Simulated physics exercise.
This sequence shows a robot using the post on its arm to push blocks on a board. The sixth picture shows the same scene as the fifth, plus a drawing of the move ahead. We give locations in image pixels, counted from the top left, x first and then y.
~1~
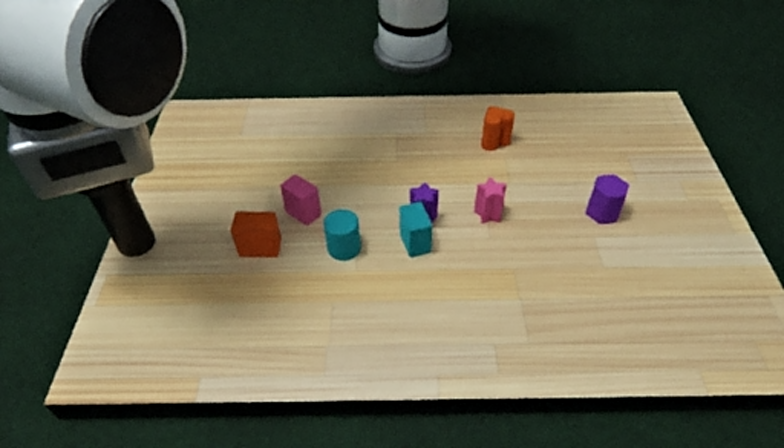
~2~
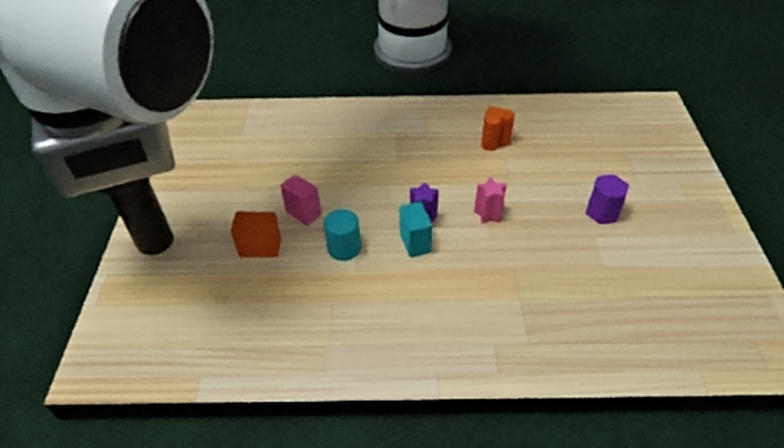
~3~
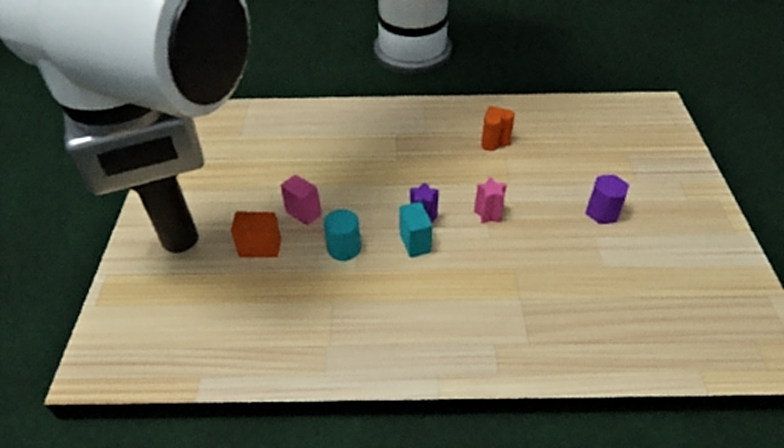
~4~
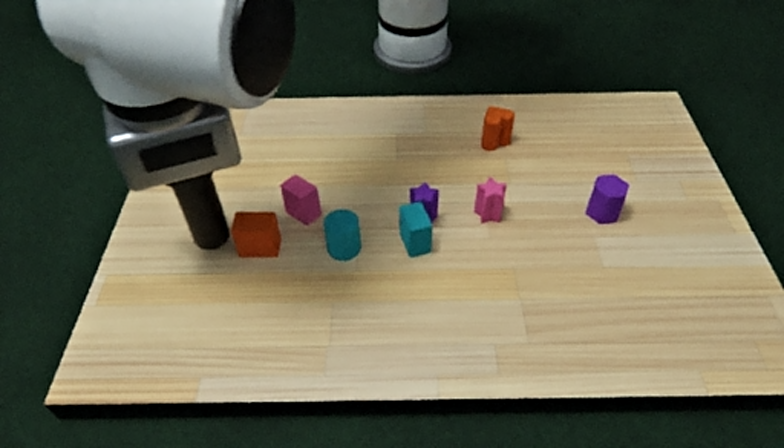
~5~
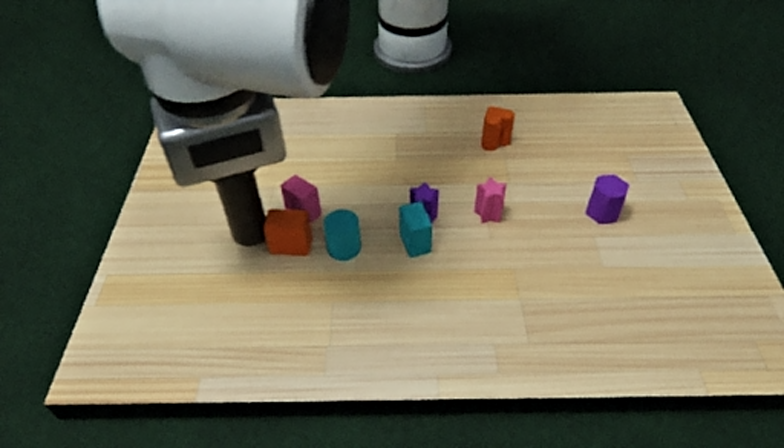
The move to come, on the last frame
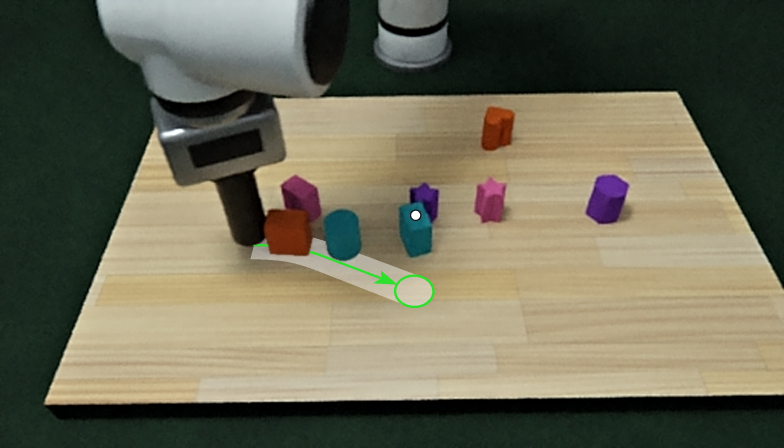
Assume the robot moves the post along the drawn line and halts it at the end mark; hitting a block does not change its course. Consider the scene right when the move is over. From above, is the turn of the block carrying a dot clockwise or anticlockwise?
Looking down, it rotates anti-clockwise.
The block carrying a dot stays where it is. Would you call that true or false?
The statement is false.
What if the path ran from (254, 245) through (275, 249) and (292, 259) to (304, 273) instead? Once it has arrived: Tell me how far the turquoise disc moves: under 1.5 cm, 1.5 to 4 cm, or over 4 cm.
I reckon it covers between 1.5 and 4 cm.
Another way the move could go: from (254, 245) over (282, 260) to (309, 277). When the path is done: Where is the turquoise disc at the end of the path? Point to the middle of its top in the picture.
I predict (370, 214).
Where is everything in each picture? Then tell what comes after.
The first frame shows post tip at (137, 243); block tops, orange rectangular block at (253, 220); turquoise disc at (341, 221); turquoise rectangular block at (416, 215); purple star-shaped block at (424, 192).
The second frame shows post at (155, 242); blocks unchanged.
The third frame shows post at (180, 239); blocks unchanged.
The fourth frame shows post at (212, 236); blocks unchanged.
The fifth frame shows post at (251, 233); orange rectangular block at (286, 218); turquoise disc at (341, 221); turquoise rectangular block at (416, 215); purple star-shaped block at (424, 192).
Path on the board, from (254, 245) through (335, 261) to (414, 291); the dot is on the turquoise rectangular block.
What follows on the original path. One third of the way, post at (308, 240); orange rectangular block at (345, 221), turned 15° anticlockwise; turquoise disc at (384, 220).
Two thirds of the way, post at (360, 259); orange rectangular block at (398, 234), turned 35° anticlockwise; turquoise disc at (433, 220); turquoise rectangular block at (456, 207), turned 15° anticlockwise; purple star-shaped block at (427, 190), turned 25° anticlockwise.
At the end, post at (414, 279); orange rectangular block at (444, 241), turned 65° anticlockwise; turquoise disc at (462, 216); turquoise rectangular block at (472, 196), turned 40° anticlockwise; purple star-shaped block at (427, 190), turned 25° anticlockwise.
